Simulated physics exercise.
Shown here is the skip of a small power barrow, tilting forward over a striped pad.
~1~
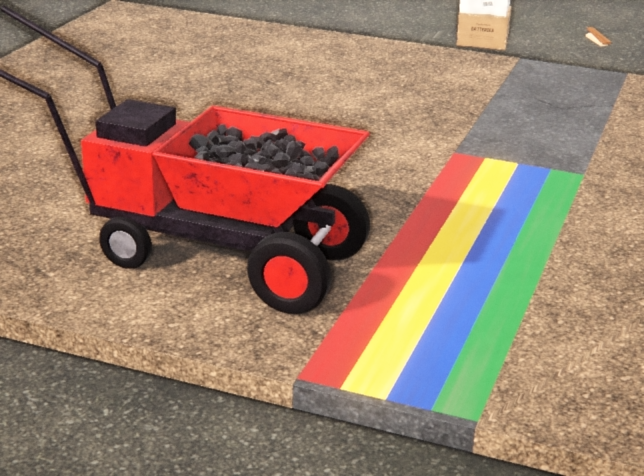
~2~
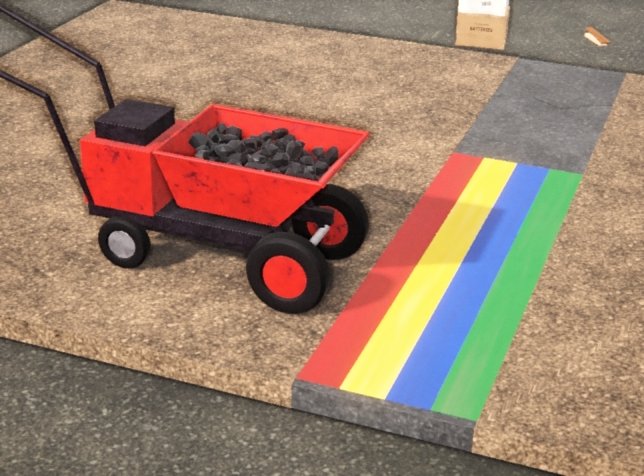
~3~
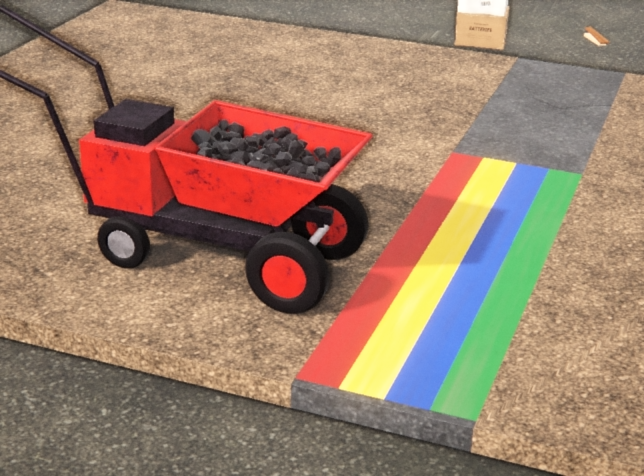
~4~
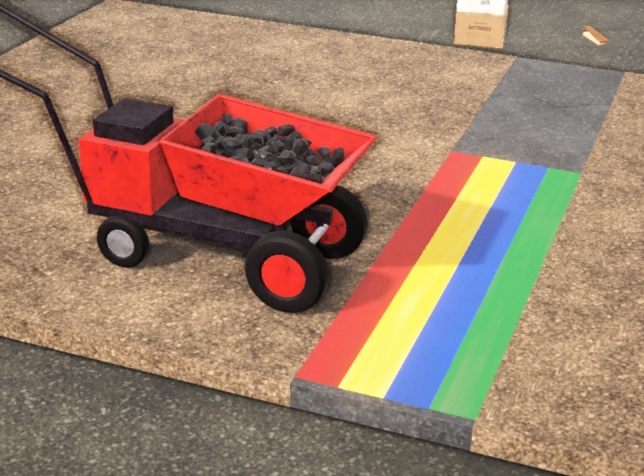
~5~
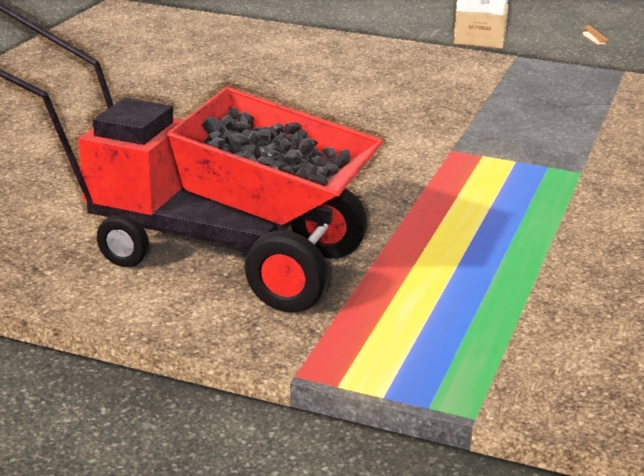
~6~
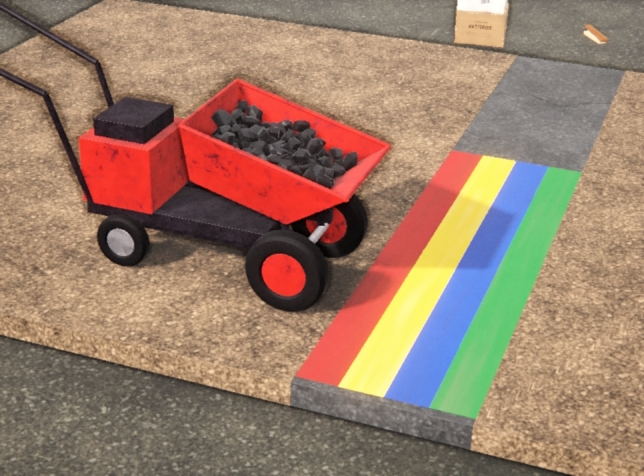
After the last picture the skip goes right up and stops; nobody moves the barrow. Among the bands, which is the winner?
That would be the blue band.
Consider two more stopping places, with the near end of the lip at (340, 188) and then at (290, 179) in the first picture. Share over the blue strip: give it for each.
Close to 30 in a hundred, and close to 20 in a hundred.
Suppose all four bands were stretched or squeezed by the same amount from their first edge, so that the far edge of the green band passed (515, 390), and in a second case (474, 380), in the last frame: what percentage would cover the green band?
20 and 20 in a hundred.
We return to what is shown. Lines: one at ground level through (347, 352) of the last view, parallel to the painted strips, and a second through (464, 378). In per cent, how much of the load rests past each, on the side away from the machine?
Roughly 80 and 20 %.
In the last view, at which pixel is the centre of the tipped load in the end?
Near (463, 306).
Shortly afterwards, skip tipped steeply; the whole lot in the skip.
Next, skip tipped right over; near two thirds in the skip; a little over the yellow strip; near a quarter over the blue strip; only a few over the green strip.
Some moments later, skip tipped right over; near a quarter in the skip; a little over the yellow strip; near a third over the blue strip; near a quarter over the green strip; a little off the paint.
In the end, skip tipped right over; near a quarter in the skip; none at all over the red strip; a little over the yellow strip; near a third over the blue strip; near a quarter over the green strip; a little off the paint.
